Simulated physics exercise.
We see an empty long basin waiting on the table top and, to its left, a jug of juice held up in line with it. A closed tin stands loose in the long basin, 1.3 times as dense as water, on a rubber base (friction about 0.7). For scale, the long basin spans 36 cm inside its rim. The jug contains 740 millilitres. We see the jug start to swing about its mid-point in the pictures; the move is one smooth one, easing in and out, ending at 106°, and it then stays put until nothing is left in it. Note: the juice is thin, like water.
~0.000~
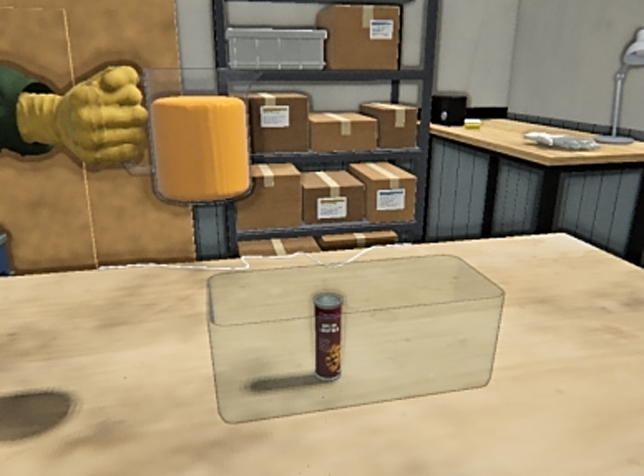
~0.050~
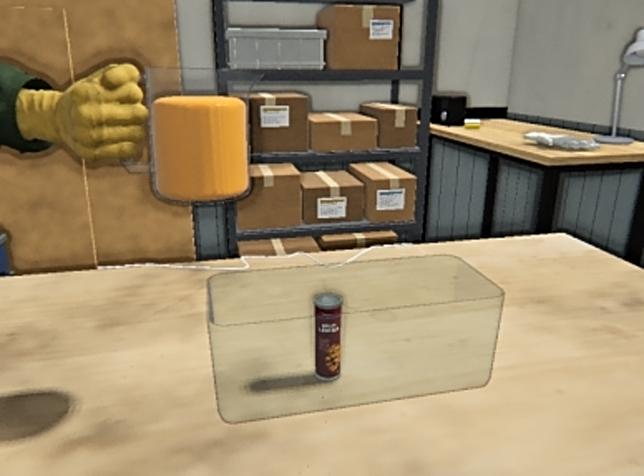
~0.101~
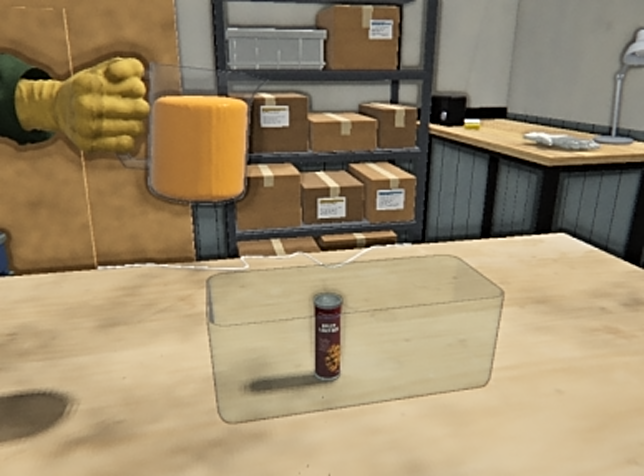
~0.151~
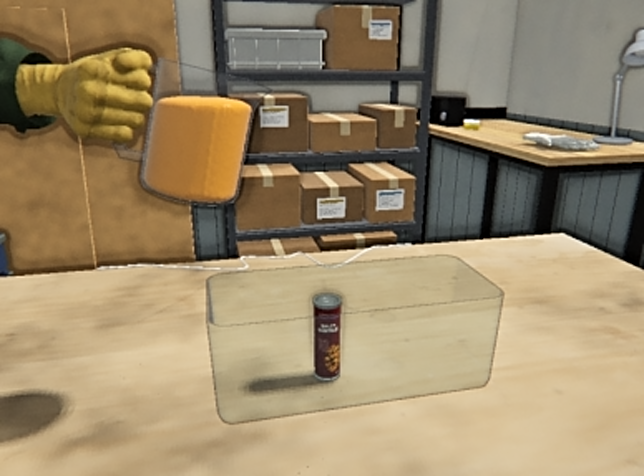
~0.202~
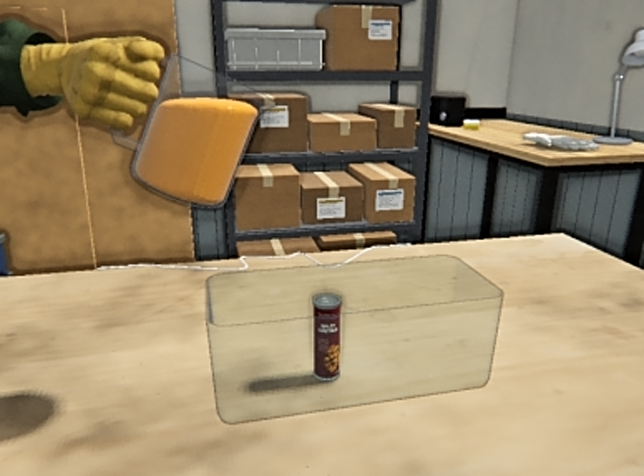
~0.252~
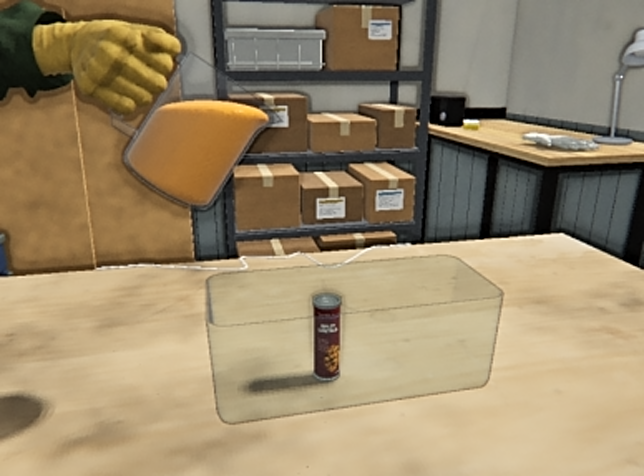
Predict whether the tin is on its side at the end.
It is not upset.
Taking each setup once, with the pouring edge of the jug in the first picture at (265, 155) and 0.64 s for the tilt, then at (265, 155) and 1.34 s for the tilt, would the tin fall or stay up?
The tin overturns the first time and overturns the second time.
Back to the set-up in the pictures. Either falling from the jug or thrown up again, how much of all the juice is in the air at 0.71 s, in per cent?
Estimate: About 26 in a hundred.
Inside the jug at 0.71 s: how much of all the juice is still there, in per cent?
Near 20 percent, more or less.
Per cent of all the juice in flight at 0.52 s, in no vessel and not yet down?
Around 28 in a hundred.
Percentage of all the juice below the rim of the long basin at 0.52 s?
About 5%.
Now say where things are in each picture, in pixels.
It leans 0°; its right rim is at (262, 71); the juice meets the walls at (151, 101) and (243, 100); the long basin's rim runs from (208, 300) to (479, 274); the tin's top is at (328, 304), in the first picture.
It leans 2°; its right rim is at (263, 73); the juice meets the walls at (152, 101) and (244, 100), in the second picture.
It leans 6°; its right rim is at (268, 79); the juice meets the walls at (154, 101) and (246, 102), in the third picture.
It leans 14°; its right rim is at (274, 89); the juice meets the walls at (157, 102) and (251, 105), in the fourth picture.
It leans 24°; its right rim is at (280, 103); the juice meets the walls at (152, 122) and (254, 106), in the fifth picture.
It leans 36°; its right rim is at (284, 120); the juice meets the walls at (142, 127) and (267, 112), in the sixth picture.
By 0.52 s the tilt is 97° and 67 per cent is still to pour; the tin stands where it began.
By 0.71 s the tilt is 106° and 21 per cent is still to pour; the tin stands where it began.
By 0.92 s the tilt is 106° and 5 per cent is still to pour; the tin stands where it began.
By 1.14 s the tilt is 106° and 1 per cent is still to pour; the tin stands where it began.
At rest the tin stands where it began.
